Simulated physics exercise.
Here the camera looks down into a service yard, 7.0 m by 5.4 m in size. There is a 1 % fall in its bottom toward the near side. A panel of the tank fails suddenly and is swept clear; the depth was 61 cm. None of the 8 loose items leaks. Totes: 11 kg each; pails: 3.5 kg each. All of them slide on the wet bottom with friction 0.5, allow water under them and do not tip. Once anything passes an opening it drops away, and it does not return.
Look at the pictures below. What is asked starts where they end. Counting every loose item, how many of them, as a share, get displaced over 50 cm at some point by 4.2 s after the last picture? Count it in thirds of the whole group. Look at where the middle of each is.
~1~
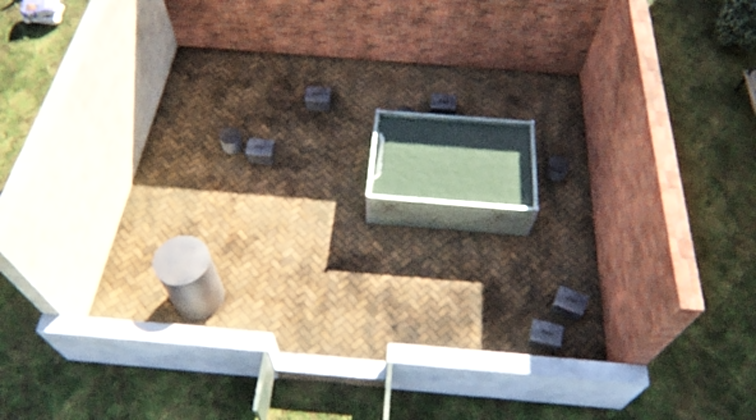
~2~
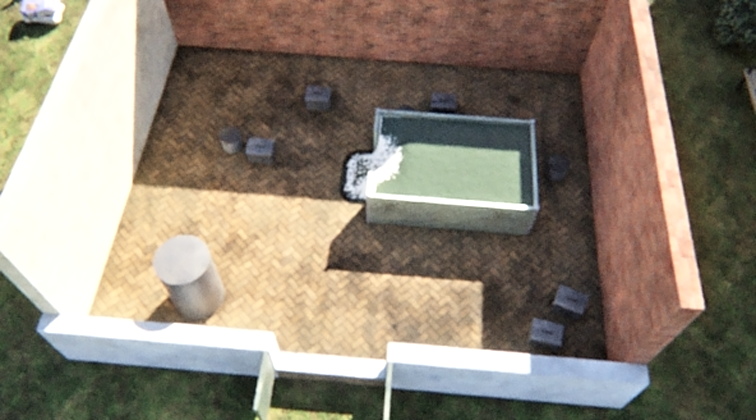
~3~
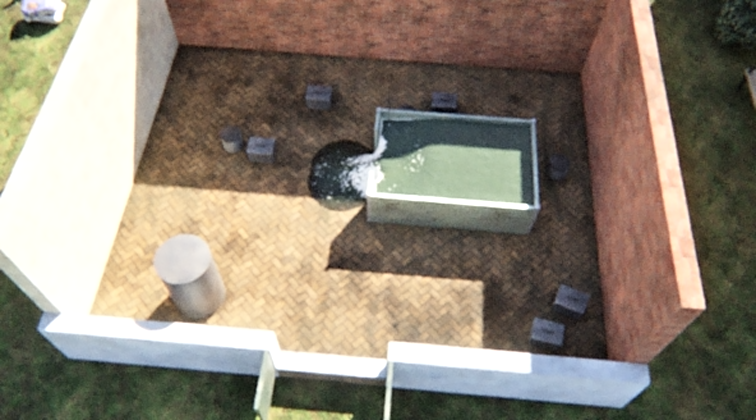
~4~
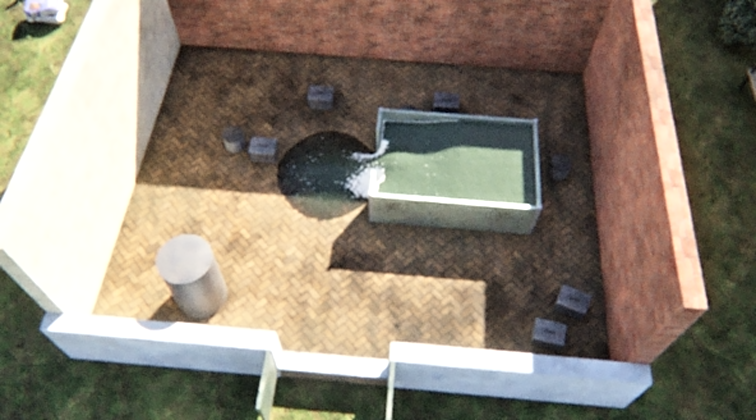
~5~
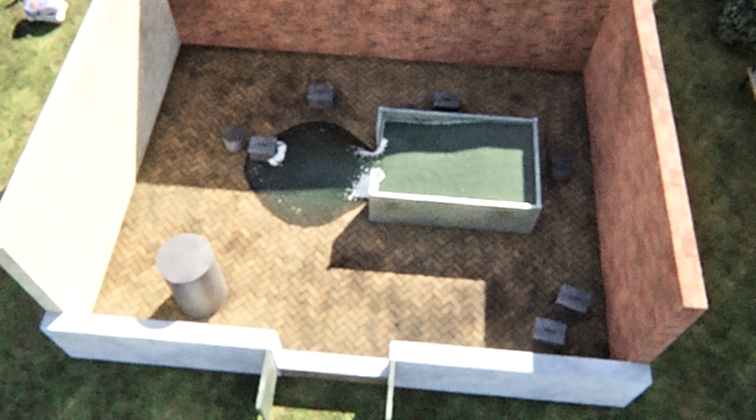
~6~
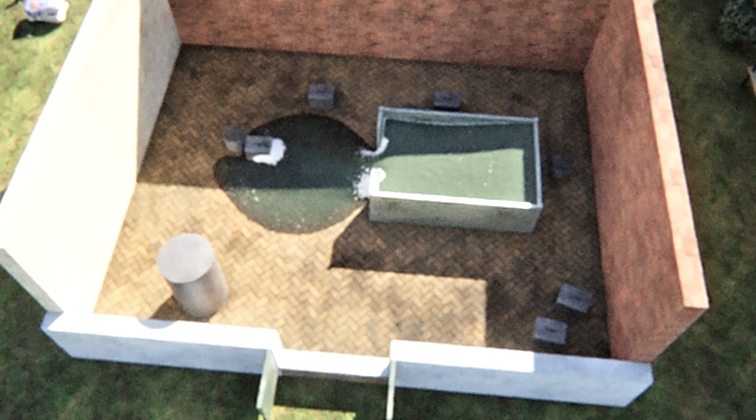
I predict short of one in three.
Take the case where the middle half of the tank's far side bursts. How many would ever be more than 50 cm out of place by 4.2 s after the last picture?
That would give 5.
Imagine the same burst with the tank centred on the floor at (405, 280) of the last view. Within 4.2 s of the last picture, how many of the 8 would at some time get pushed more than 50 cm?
Count: 1.
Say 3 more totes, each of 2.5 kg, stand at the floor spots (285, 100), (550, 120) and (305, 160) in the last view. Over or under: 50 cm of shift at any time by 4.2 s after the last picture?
Check, in order - exceeded, not exceeded, exceeded.
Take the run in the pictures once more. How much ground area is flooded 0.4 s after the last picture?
Around 11.0 m2 of it.
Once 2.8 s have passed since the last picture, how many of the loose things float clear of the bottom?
Of them, 2.
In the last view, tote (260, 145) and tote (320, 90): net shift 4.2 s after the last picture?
Net shifts, in order: 200 cm and 0 cm.
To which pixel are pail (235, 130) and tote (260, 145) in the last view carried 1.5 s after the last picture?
Somewhere about (156, 116) and (161, 139).
Then, 0.4 s after the last picture 0 of 8 are over 50 cm from their spots; 0 afloat.
Then, 1.5 s after the last picture 2 of 8 are over 50 cm from their spots; 1 afloat.
Then, 2.8 s after the last picture 2 of 8 are over 50 cm from their spots; 2 afloat.
Then, 4.2 s after the last picture 2 of 8 are over 50 cm from their spots, and 2 have been at some point; 2 afloat.
